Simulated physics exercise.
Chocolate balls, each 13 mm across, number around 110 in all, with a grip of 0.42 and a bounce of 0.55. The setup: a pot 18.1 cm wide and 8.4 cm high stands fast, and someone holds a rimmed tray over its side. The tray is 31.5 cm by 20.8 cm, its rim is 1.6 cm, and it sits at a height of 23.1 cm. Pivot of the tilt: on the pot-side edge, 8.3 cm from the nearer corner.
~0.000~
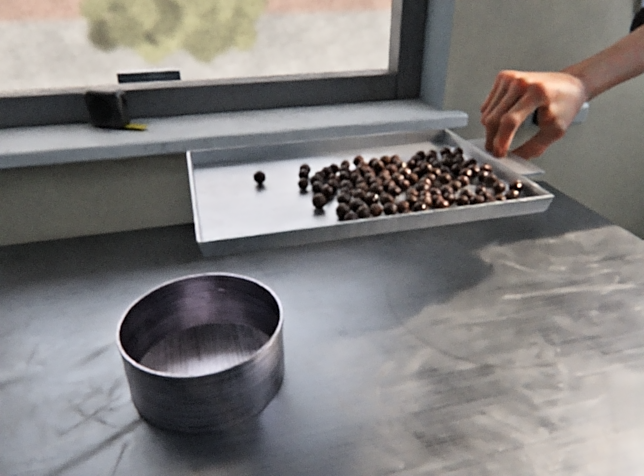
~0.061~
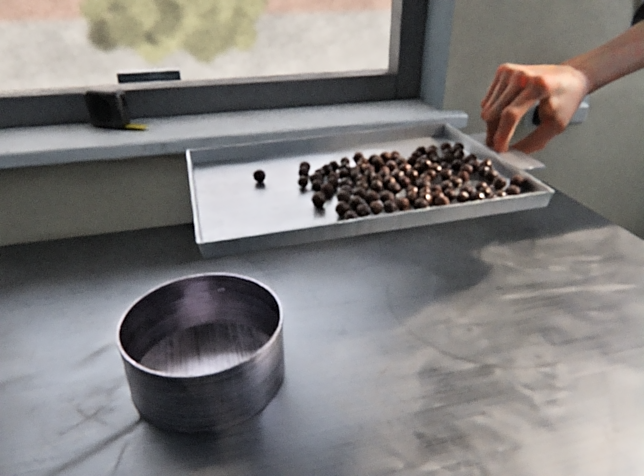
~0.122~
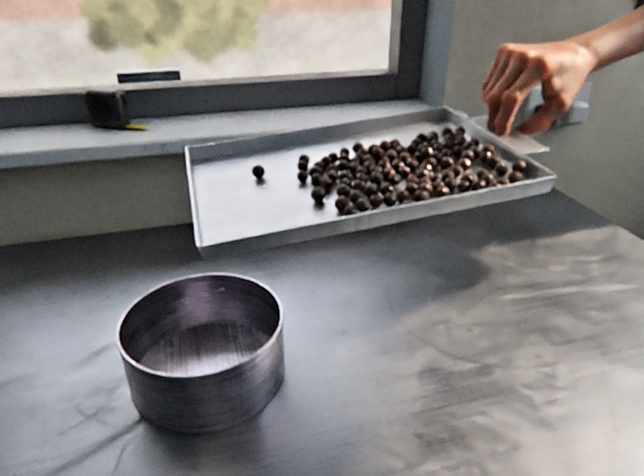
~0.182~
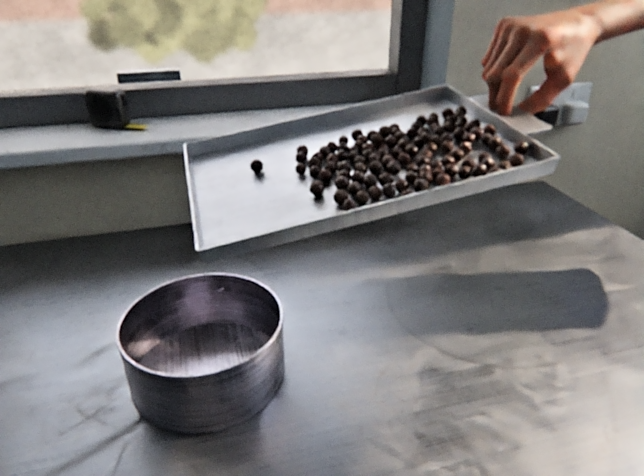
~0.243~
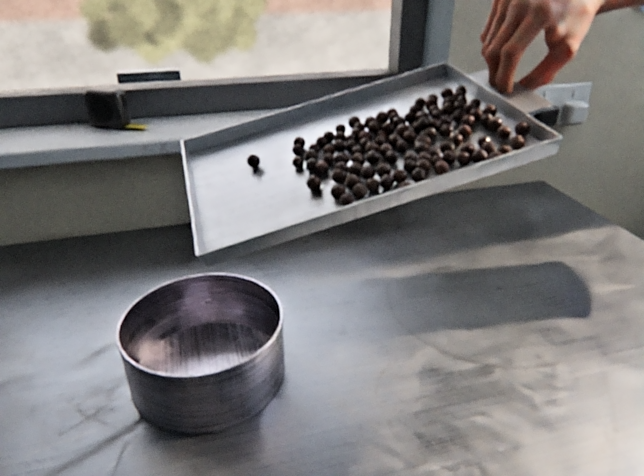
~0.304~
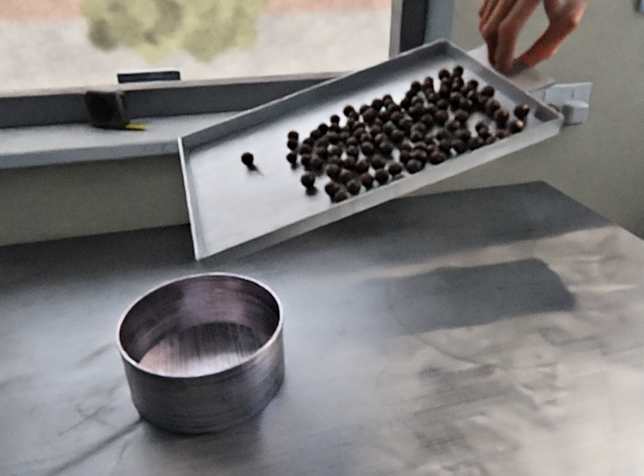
A hand reaches in from the upper right beside a window, seen from slightly above a dark grey worktop by a still camera. It holds the right end of a pale grey rimmed tray scattered with dark brown balls, behind and right of an empty dark metallic pot. The hand raises that end steadily, slanting the tray down toward the left, while the balls shift slightly leftward.
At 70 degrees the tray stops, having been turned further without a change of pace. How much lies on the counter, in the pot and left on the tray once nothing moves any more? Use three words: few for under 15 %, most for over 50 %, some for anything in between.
Counter: Some; pot: Few; tray: Most.
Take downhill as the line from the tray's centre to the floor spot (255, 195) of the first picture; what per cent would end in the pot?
Around 20 percent of them.
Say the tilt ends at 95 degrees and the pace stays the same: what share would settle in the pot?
Around 15 per cent, then.
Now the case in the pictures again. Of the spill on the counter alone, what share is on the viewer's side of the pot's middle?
Share: Roughly 90 %.
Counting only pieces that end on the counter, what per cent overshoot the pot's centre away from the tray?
Some 80 per cent.
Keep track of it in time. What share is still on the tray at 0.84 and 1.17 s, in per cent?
About 90, 70.
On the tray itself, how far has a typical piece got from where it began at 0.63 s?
Displacement on the tray: About 13 cm.
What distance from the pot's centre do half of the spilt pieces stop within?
I'd say close to 20 centimetres.
After 0.63 s, tilt 44 degrees; the tray holds 100 %, the pot 0 %.
After 0.84 s, tilt 61 degrees; the tray holds 90 %, the pot 0 %.
Then, at 1.17 s, tilt 70 degrees; the tray holds 70 %, the pot 0 %.
At rest (2.3 s), counter 35 %, pot 5 %, tray 65 %.
